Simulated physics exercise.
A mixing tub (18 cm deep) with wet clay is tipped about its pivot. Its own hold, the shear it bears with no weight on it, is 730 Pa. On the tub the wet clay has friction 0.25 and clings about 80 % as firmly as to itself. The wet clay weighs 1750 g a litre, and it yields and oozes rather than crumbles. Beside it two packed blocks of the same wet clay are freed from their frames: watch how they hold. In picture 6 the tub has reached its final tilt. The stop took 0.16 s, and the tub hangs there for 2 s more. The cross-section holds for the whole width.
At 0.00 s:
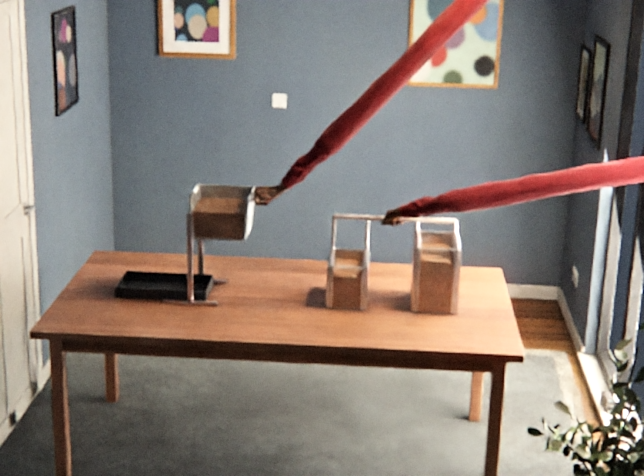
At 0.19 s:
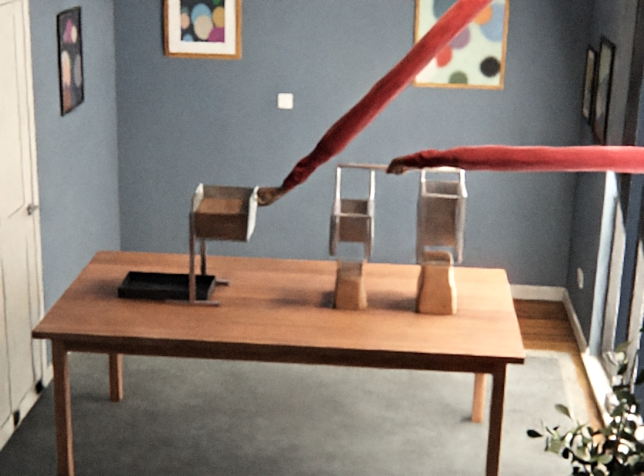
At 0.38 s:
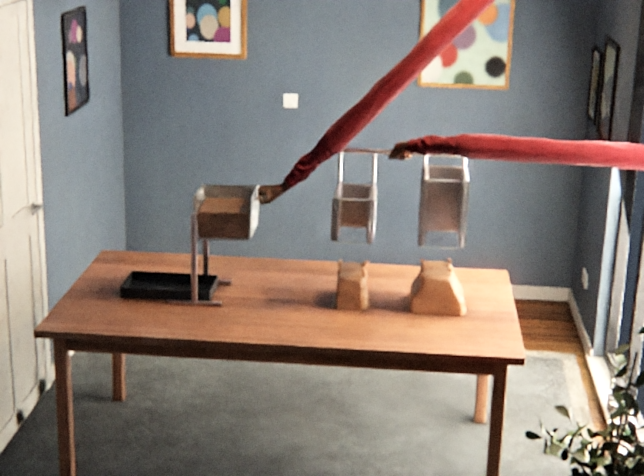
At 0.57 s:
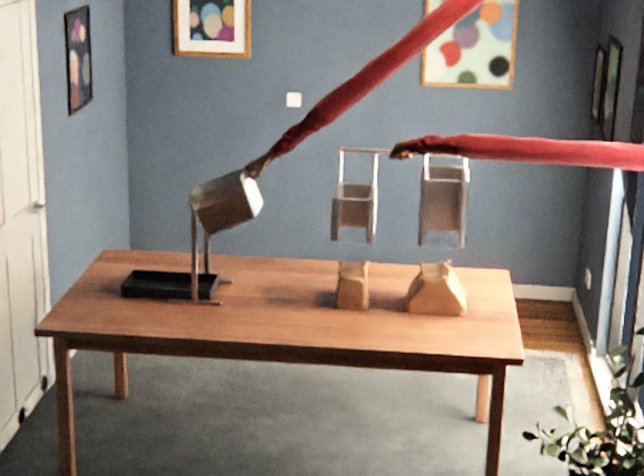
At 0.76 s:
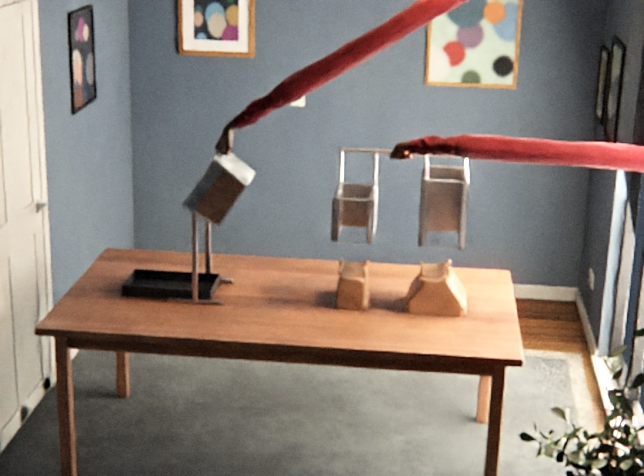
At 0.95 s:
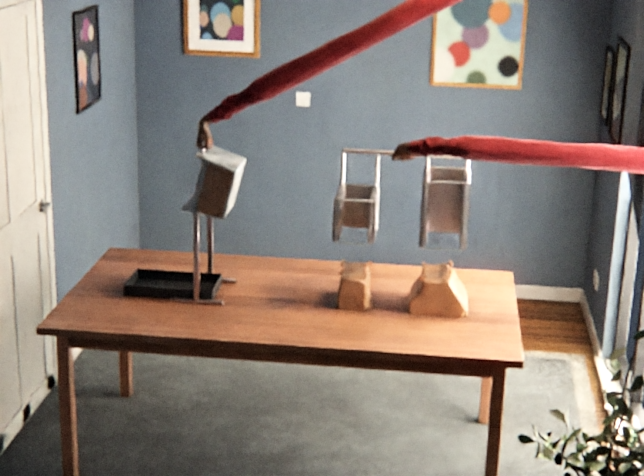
Two red-sleeved arms reach in from the right over a wooden table in a blue-walled room, seen from slightly above. A silvery tub of brown clay stands on a metal support at left by a black tray, with two clay blocks in metal holders at right. One arm lifts the holders clear and the right block sags wider, then the other swings the tub up and leftward as the view drifts slightly.
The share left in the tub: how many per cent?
Expect roughly 100 %.
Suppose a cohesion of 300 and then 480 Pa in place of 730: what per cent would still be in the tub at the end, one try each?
In that order: 70 %, 100 %.
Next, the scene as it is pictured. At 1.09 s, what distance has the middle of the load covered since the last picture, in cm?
Some 0 cm.
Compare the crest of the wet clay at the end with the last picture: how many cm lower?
About 0 cm.
After 1.09 s, the tub is at 76 degrees and holds 100 %.
After 1.26 s, the tub is at 76 degrees and holds 100 %.
After 1.43 s, the tub is at 76 degrees and holds 100 %.
After 1.60 s, the tub is at 76 degrees and holds 100 %.
After 2.95 s, at the end, the tub is at 76 degrees and holds 100 %.
